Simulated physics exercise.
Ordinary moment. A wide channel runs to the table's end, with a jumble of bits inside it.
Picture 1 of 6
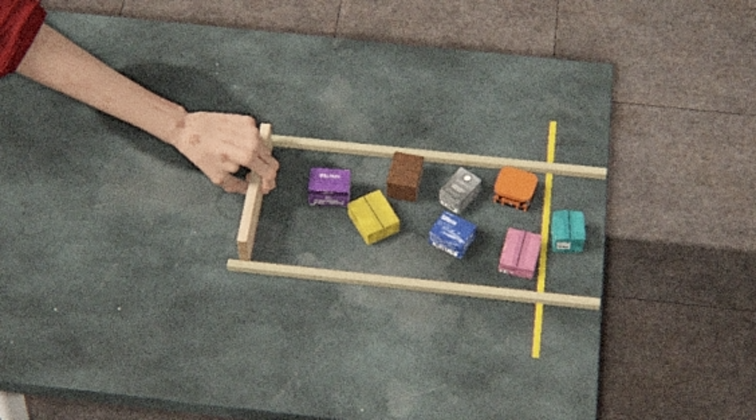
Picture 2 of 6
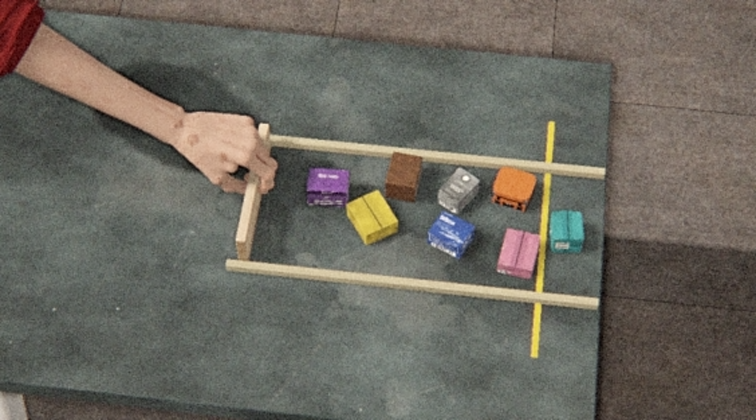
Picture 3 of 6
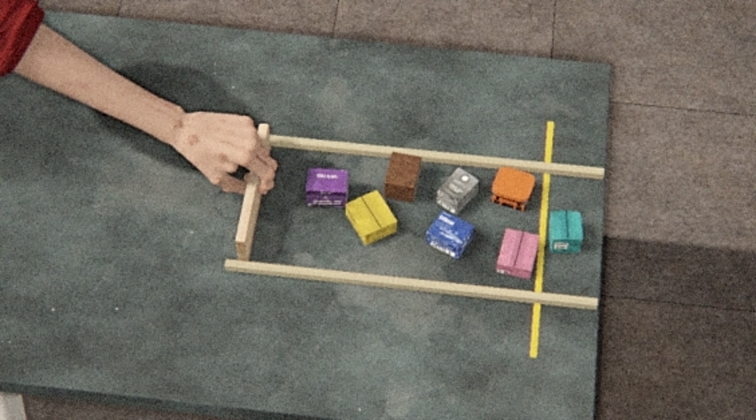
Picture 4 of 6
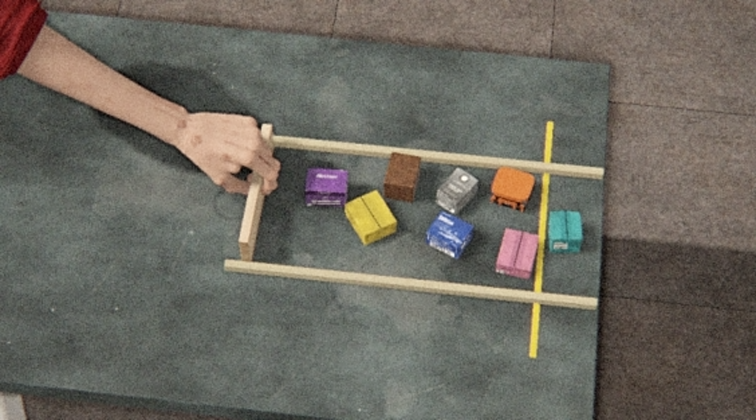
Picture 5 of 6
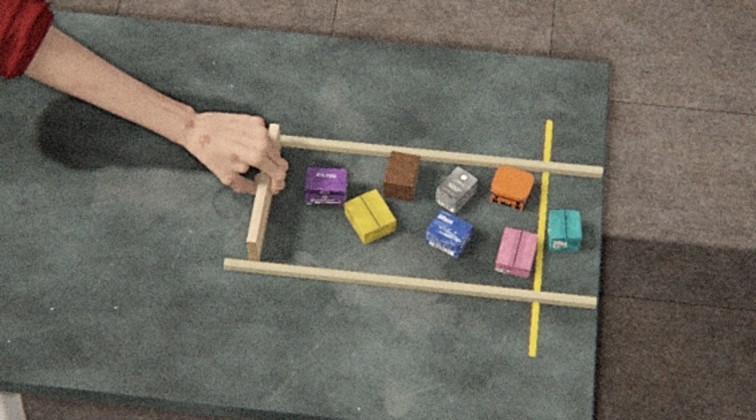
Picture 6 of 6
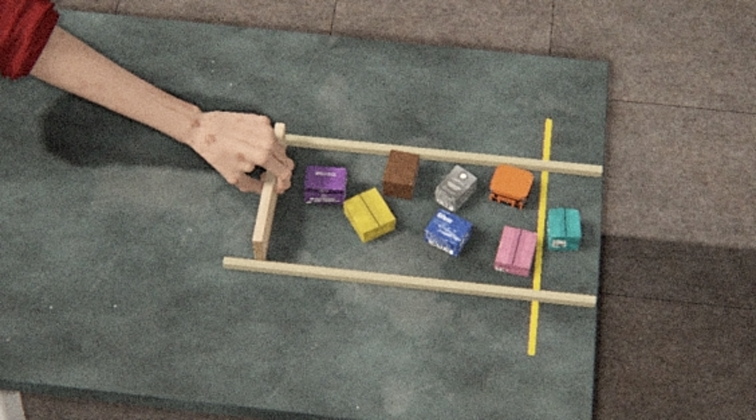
The video shows a hand in a red sleeve holding a short wooden board upright between two wooden rails on a dark table, then moving it slightly right toward eight scattered small colored boxes and blocks, which stay nearly still.
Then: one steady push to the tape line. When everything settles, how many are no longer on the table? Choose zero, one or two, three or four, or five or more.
When everything settles, three or four are no longer on the table.
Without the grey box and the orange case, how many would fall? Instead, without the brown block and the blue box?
Counts - first: 2, second: 2.
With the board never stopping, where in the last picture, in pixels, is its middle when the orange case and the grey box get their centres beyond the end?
Around (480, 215), then around (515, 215).
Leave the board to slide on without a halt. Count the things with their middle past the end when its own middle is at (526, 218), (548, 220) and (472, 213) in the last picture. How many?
Taking the places in turn, the counts are 4, 6 and 0.
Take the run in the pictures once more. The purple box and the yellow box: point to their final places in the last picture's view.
Taking them in turn, first comes (564, 201), then (558, 245).
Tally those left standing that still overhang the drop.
That would be 2.
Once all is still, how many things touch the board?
Tally at the end: 2.
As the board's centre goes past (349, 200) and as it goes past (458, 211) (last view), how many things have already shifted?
Moved so far: 3, later 8.
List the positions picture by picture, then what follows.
The first picture shows turquoise box (568, 232); pink box (521, 253); orange case (515, 189); board (256, 192); tape (545, 234).
The second picture shows pink box (519, 254); brown block (404, 177).
The third picture shows orange case (513, 189); grey box (458, 191).
The fourth picture shows turquoise box (565, 232); yellow box (371, 218).
The fifth picture shows pink box (517, 253); board (265, 193).
The sixth picture shows turquoise box (564, 230); pink box (516, 251); orange case (511, 187); board (270, 192); tape (541, 231).
Soon after, none off yet; turquoise box at rest near (564, 230); pink box at rest near (516, 251); orange case at rest near (511, 187).
Then, none off yet; turquoise box at rest near (564, 230); pink box at rest near (517, 251); orange case moved about its own width near (548, 190).
Further on, one off so far; turquoise box tipped a little near (611, 231); pink box moved well along near (590, 265); orange case on its side near (624, 228).
At rest, the number that fall off is three or four; fallen, grey box, orange case, pink box and turquoise box.
